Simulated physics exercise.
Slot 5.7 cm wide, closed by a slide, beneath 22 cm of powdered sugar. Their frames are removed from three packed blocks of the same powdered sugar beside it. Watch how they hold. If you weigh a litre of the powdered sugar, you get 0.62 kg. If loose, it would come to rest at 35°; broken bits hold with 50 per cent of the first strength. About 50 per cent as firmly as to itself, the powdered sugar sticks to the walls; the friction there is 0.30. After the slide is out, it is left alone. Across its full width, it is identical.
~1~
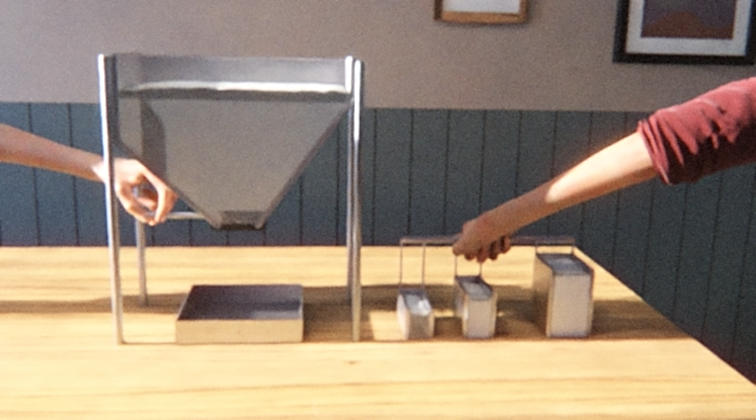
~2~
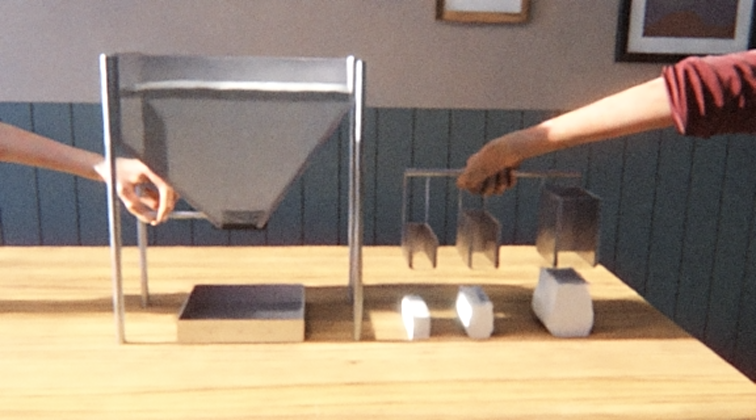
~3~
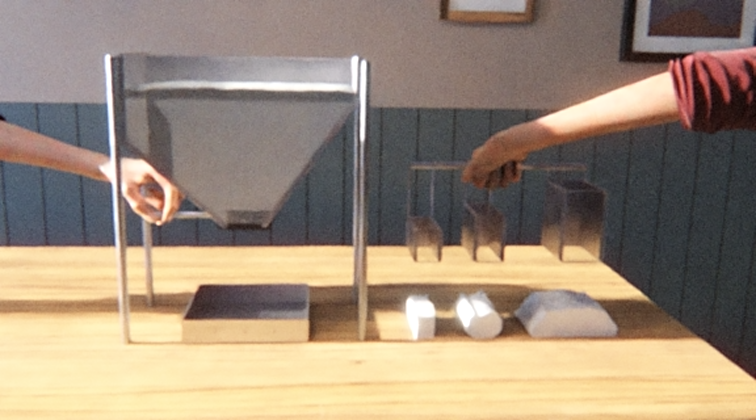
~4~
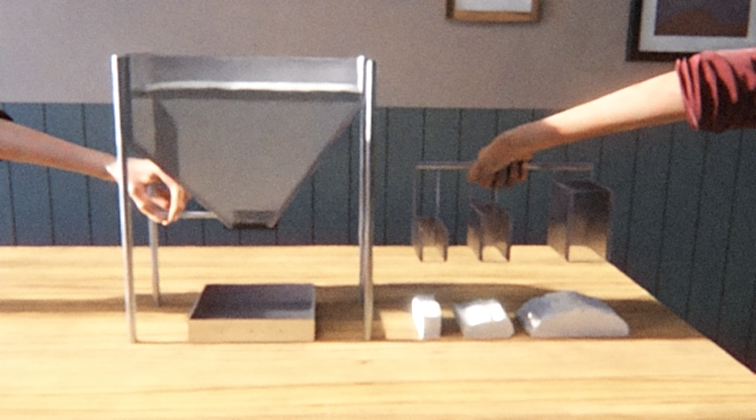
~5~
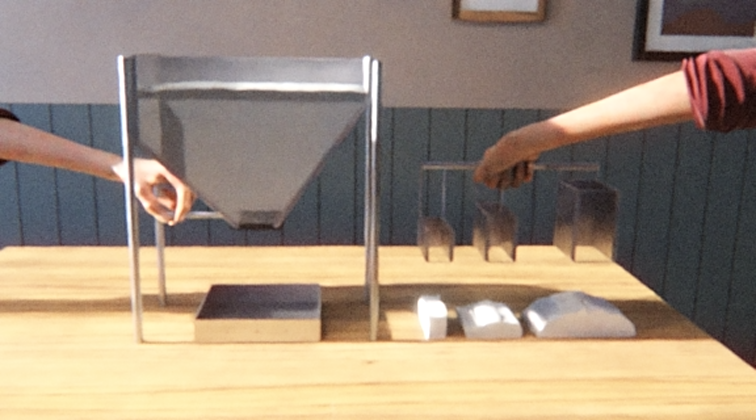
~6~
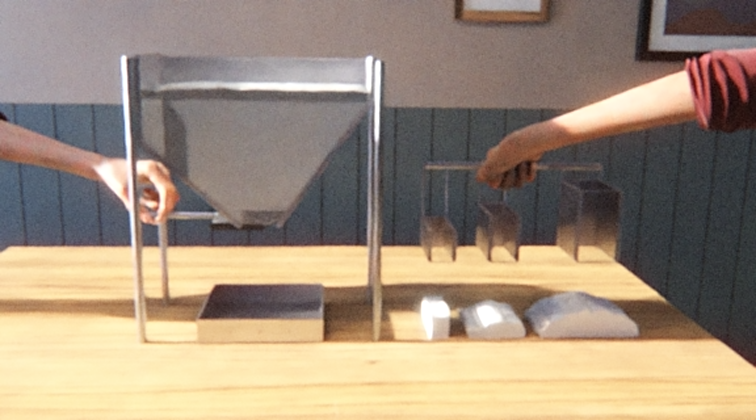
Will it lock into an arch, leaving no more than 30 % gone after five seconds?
No.
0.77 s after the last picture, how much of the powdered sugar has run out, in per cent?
Value: Near 30 %.
Another 0.35 s on from the sixth picture, 6 % has run out.
Another 0.77 s on from the sixth picture, 28 % has run out.
Another 1.18 s on from the sixth picture, 50 % has run out.
Another 1.60 s on from the sixth picture, 71 % has run out.
Another 4.90 s on from the sixth picture, at the end, 100 % has run out.
